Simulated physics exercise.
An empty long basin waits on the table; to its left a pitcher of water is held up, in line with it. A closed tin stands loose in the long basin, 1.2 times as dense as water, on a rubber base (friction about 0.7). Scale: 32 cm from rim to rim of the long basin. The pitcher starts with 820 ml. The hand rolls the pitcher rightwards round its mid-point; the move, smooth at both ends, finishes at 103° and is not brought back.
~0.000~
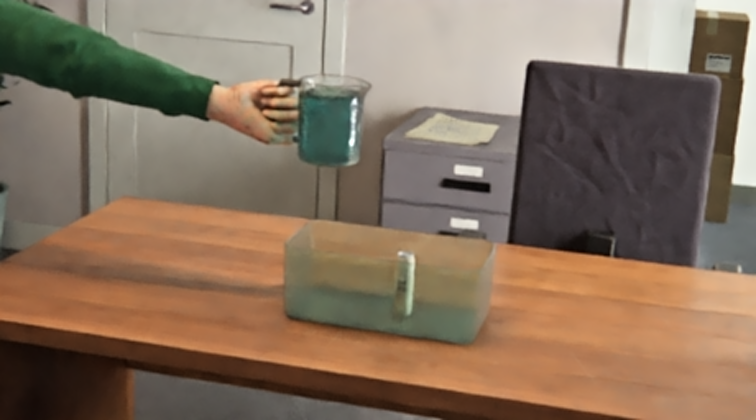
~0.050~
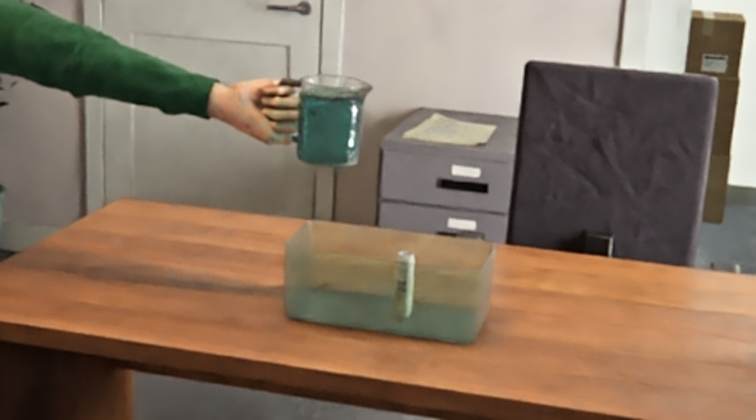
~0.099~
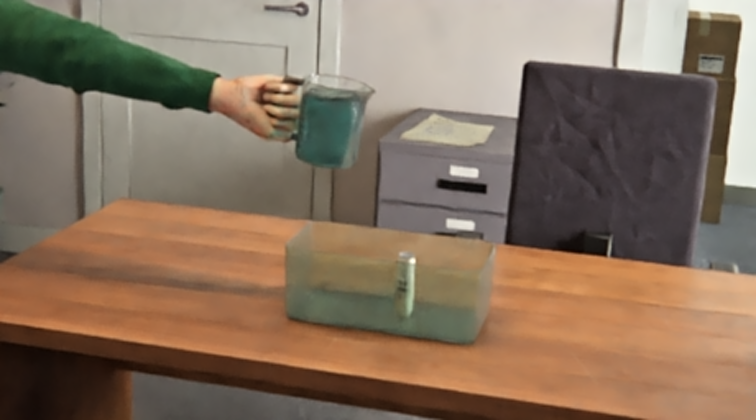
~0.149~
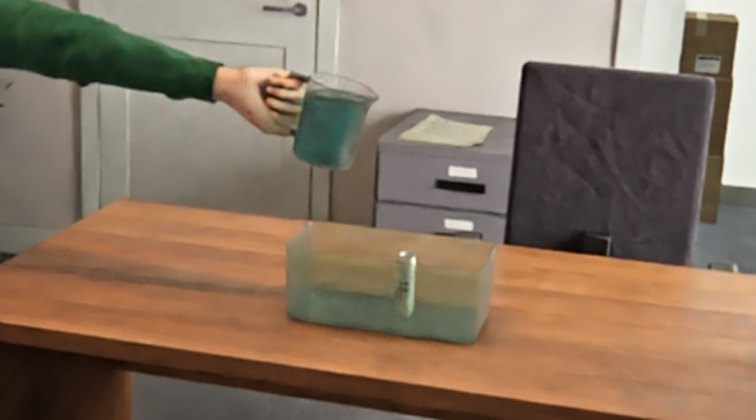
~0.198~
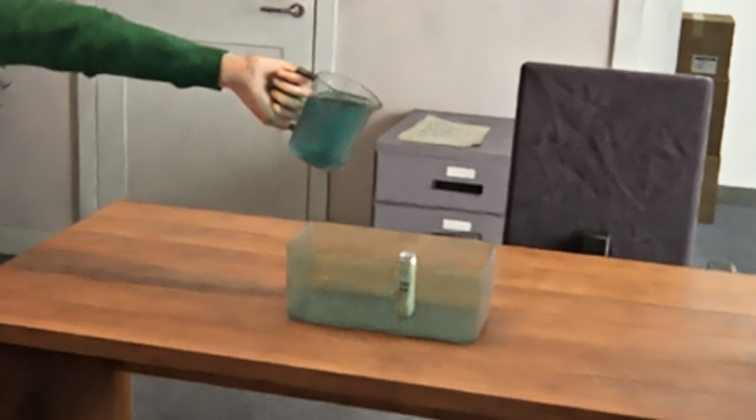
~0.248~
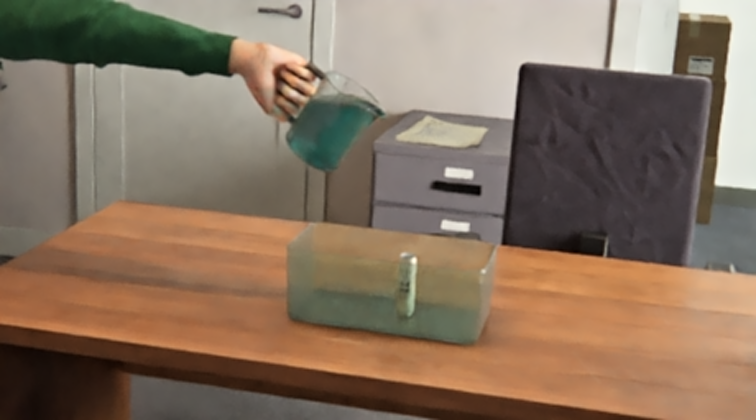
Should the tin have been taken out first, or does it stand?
The tin stays up.
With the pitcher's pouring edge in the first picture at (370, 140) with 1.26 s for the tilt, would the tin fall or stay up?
Then it goes over.
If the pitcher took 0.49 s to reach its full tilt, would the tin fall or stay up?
The tin stays up.
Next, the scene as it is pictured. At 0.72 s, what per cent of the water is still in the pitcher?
Near 20 in a hundred.
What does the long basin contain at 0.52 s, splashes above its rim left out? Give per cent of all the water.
About 7 per cent.
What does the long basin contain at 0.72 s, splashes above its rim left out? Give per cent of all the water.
About 52 per cent.
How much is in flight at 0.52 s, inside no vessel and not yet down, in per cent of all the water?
About 30 per cent.
Then, 0.52 s in, the tilt is 92° and 64 per cent is still to pour; the tin stands where it began.
Then, 0.72 s in, the tilt is 103° and 21 per cent is still to pour; the tin stands where it began.
Then, 0.93 s in, the tilt is 103° and 5 per cent is still to pour; the tin stands where it began.
Then, 1.16 s in, the tilt is 103° and 1 per cent is still to pour; the tin stands where it began.
Finally, the tin stands where it began.
